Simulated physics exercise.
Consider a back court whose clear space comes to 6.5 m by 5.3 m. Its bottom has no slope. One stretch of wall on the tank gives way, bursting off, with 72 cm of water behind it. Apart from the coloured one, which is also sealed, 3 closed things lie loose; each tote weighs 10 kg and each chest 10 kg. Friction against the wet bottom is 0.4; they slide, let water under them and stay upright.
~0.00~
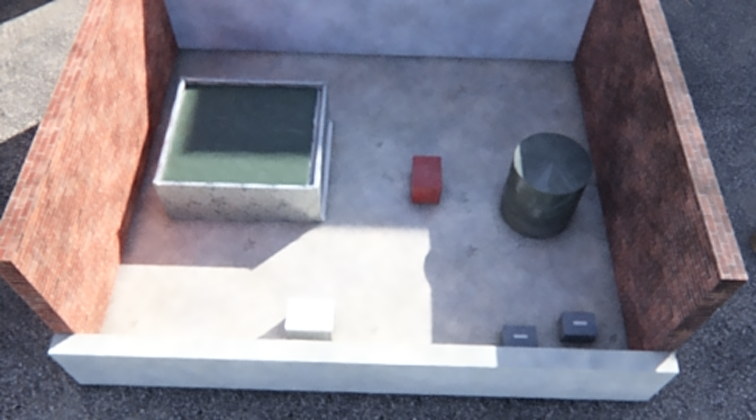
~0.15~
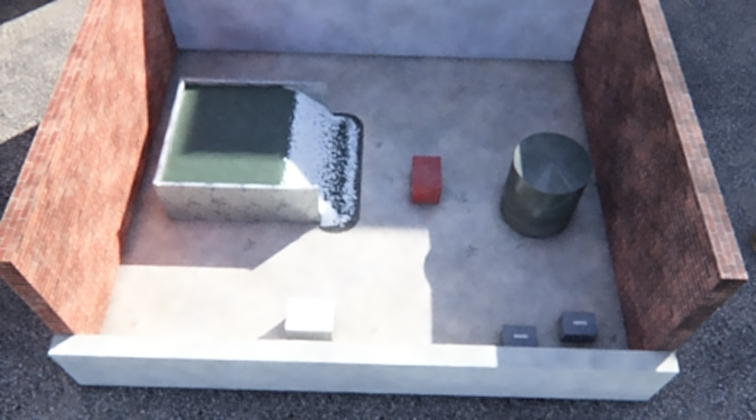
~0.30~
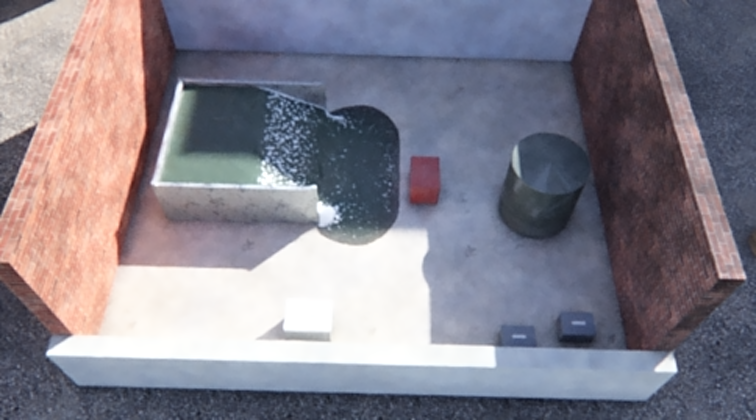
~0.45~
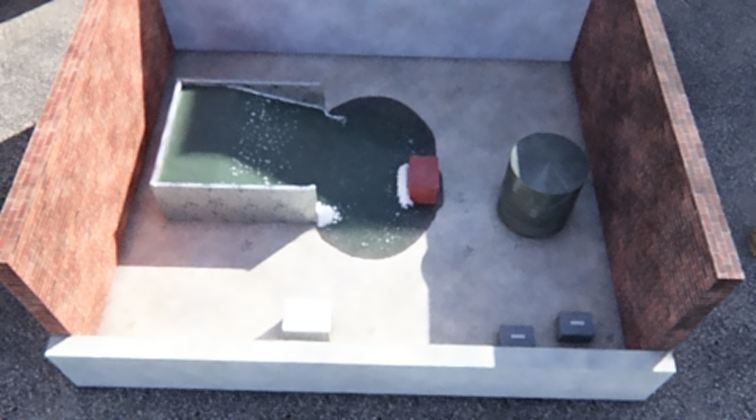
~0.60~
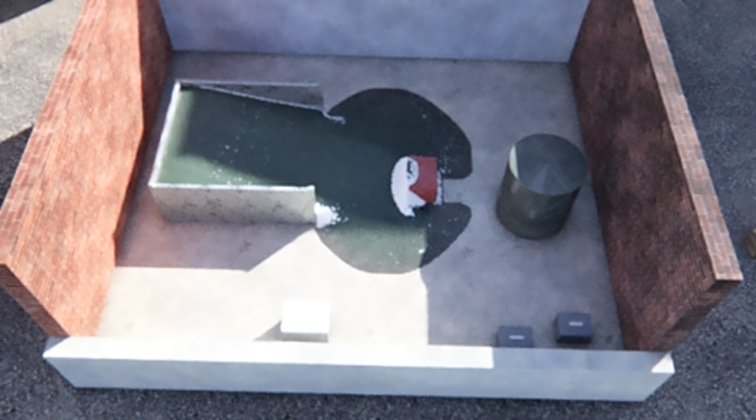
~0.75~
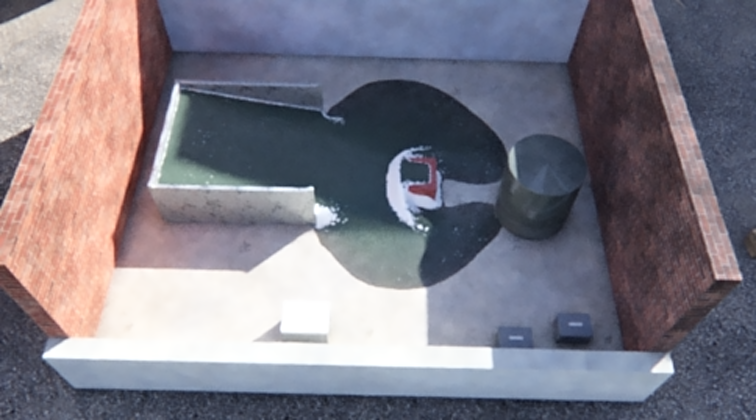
Dark green water pours through the open right side of a rectangular tank in a walled court, spreading rightward across the pale floor, then foams around a red box and reaches a dark cylinder, while the other boxes stay put.
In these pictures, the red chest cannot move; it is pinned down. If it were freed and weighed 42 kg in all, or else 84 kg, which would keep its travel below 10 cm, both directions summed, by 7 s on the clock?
The small load and double fall short.
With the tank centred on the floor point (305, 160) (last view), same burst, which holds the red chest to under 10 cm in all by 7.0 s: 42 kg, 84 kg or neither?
In that case both masses fall short.
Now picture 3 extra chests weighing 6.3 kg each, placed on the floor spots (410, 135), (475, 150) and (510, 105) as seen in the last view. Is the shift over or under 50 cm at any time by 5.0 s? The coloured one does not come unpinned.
One after another they come out beyond the mark, beyond the mark, beyond the mark.
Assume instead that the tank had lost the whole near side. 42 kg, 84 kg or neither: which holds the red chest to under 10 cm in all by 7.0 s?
Note: Low mass sufficient.
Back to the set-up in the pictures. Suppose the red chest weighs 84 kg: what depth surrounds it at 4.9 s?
Close to 16 cm deep.
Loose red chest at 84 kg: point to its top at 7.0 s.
(487, 176).
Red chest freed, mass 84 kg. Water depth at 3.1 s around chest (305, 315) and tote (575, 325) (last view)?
Around 0 cm and 32 cm.
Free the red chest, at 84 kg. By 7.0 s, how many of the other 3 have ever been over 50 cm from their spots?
3.
After 1.4 s the red chest would be 97 cm from its start with 42 kg and 75 cm from its start with 84 kg; 12 cm of water round it then.
After 3.1 s the red chest would be 225 cm from its start with 42 kg and 91 cm from its start with 84 kg; 8 cm of water round it then.
After 4.9 s the red chest would be 210 cm from its start with 42 kg and 90 cm from its start with 84 kg; 16 cm of water round it then.
After 7.0 s the red chest would be 186 cm from its start with 42 kg and 90 cm from its start with 84 kg; 9 cm of water round it then.
